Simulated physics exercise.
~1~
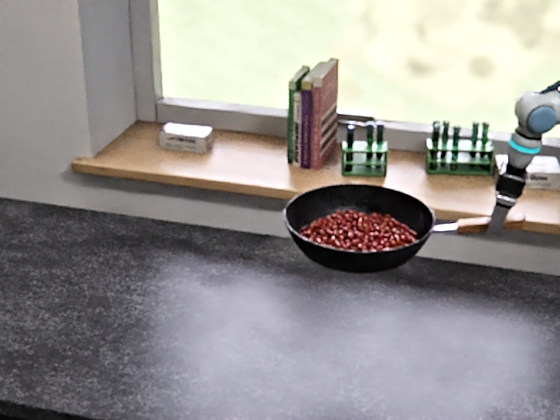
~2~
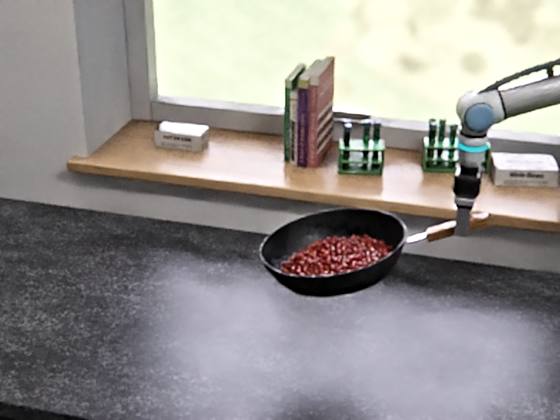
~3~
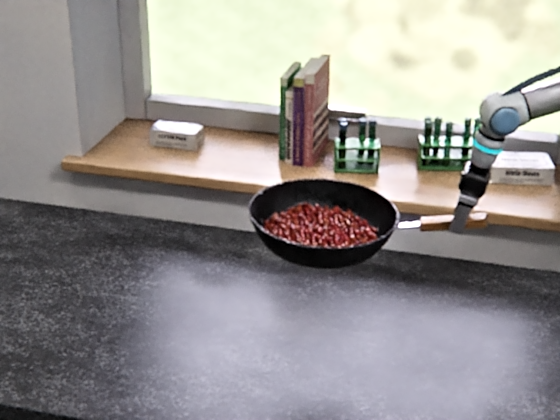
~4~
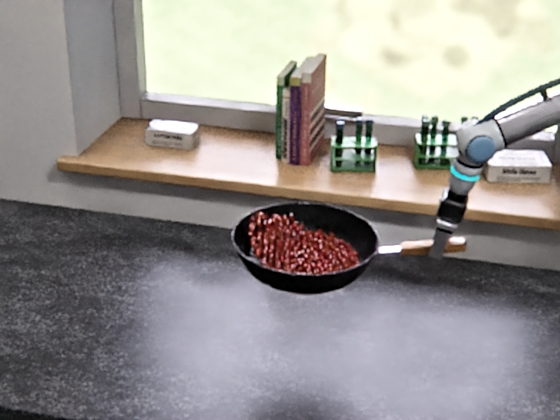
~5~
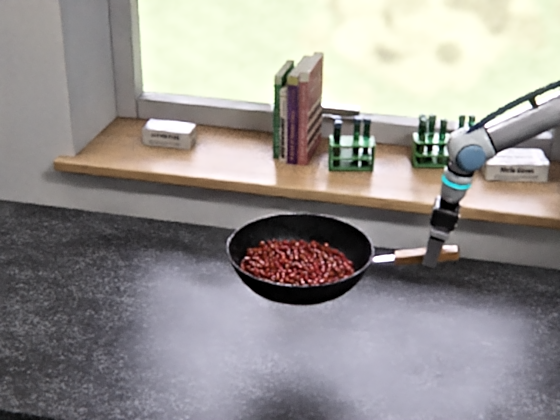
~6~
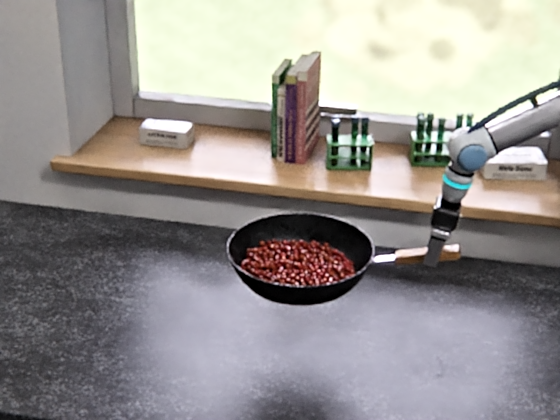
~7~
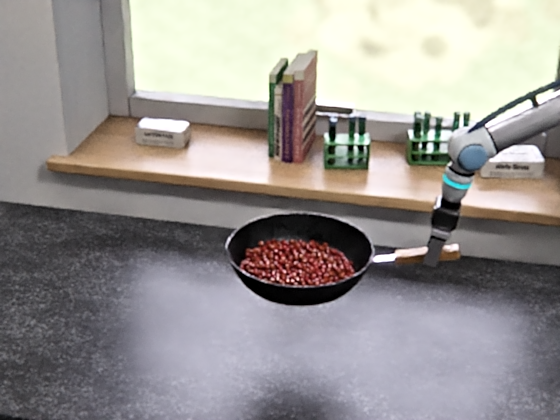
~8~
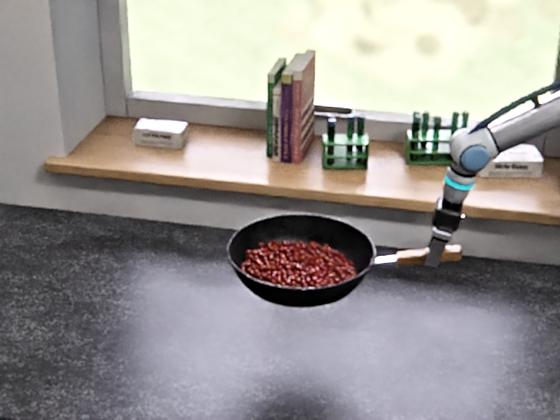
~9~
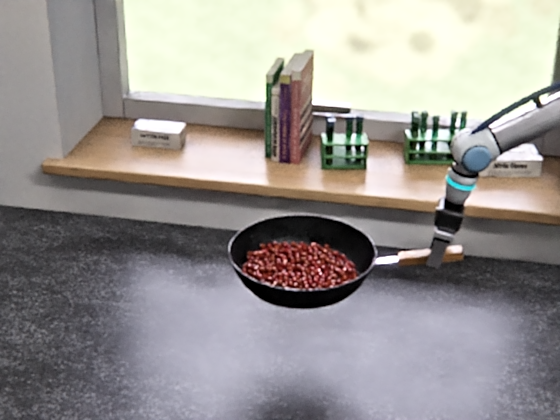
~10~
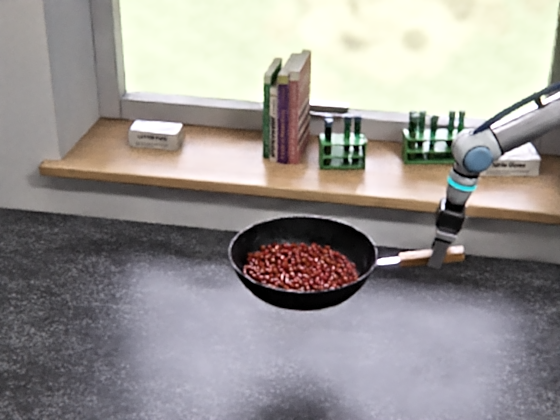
A robot arm carried a black frying pan of dark red beads leftward over a dark countertop, tipping and jostling it so the beads heaped to one side, then lowered it slightly and held it level and still, the beads settled inside.
